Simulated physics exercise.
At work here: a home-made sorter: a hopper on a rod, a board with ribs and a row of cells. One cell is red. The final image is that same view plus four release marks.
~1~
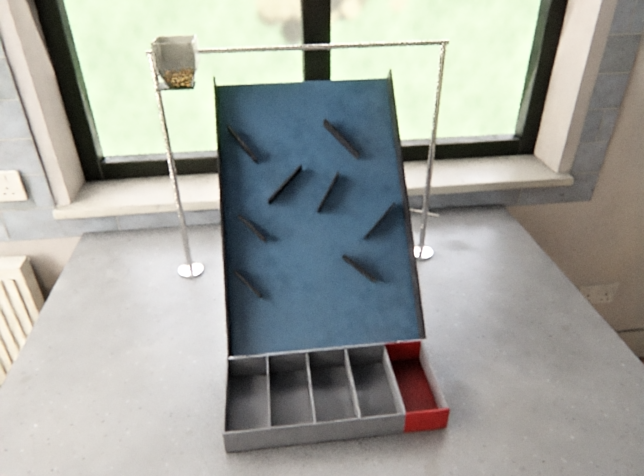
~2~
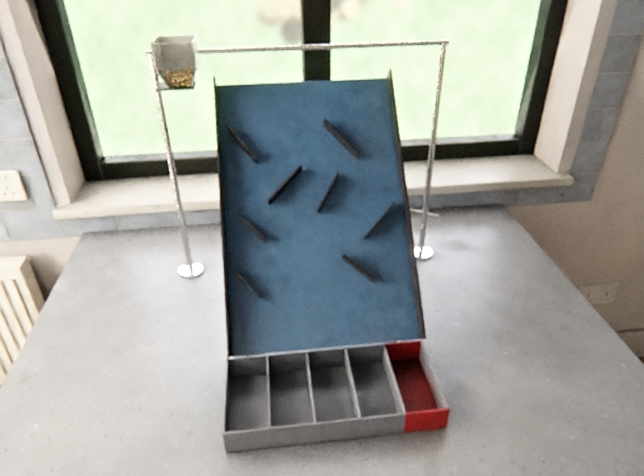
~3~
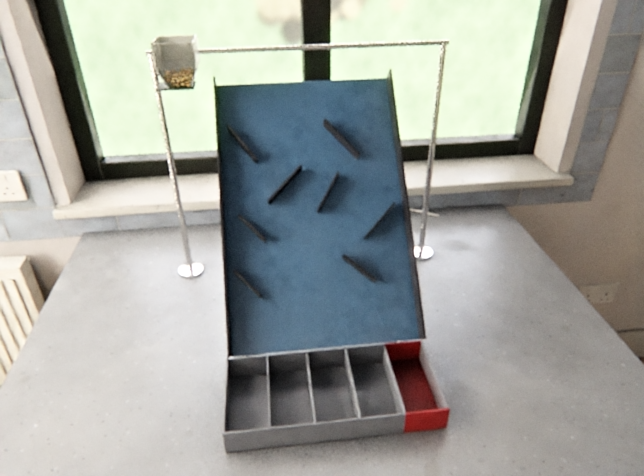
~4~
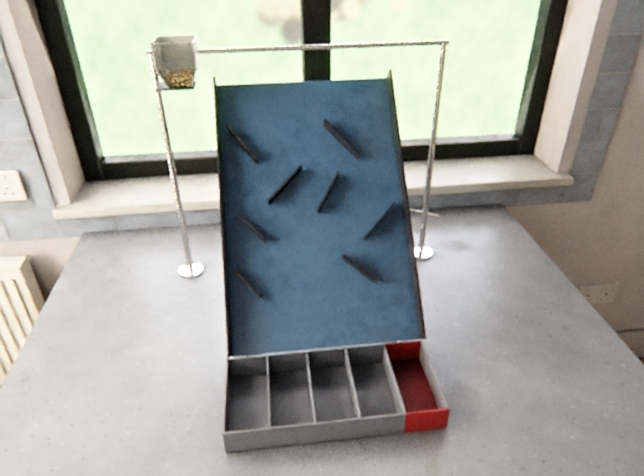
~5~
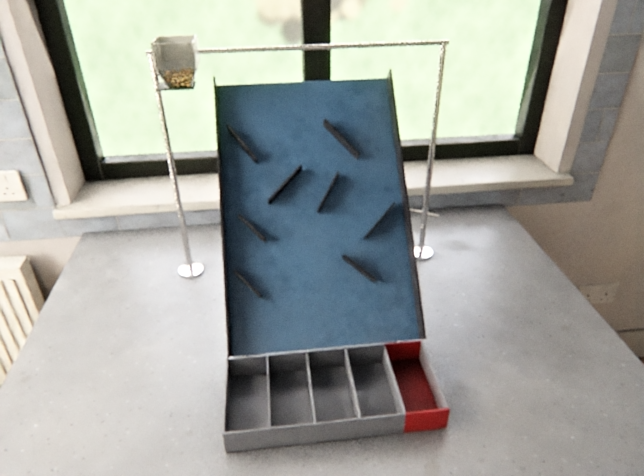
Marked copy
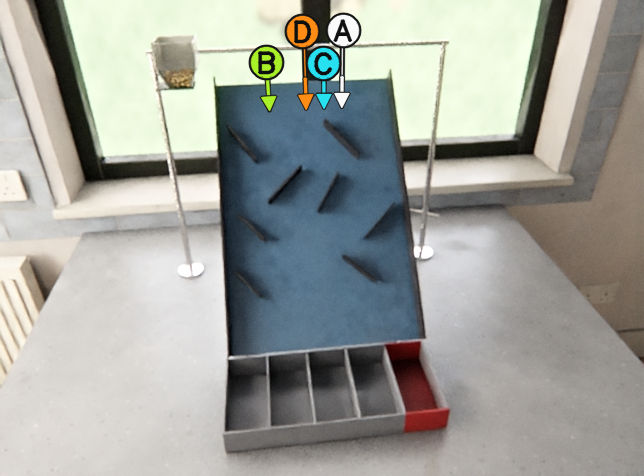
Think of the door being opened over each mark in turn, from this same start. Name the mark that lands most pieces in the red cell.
A is best.
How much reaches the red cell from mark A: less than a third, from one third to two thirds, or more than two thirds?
Mark A gives more than two thirds.
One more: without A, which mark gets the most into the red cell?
C it is.
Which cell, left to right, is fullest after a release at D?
The second.
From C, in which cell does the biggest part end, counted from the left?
It is the fifth one.
On the marked copy, mark A meets the board at (341, 102); mark B meets the board at (269, 105); mark C meets the board at (324, 103); mark D meets the board at (306, 104).
With A, almost all in the red cell, about a tenth in other cells.
With B, not one piece in the red cell, every piece in other cells.
With C, roughly two thirds in the red cell, roughly a third in other cells.
With D, just a few in the red cell, almost all in other cells.
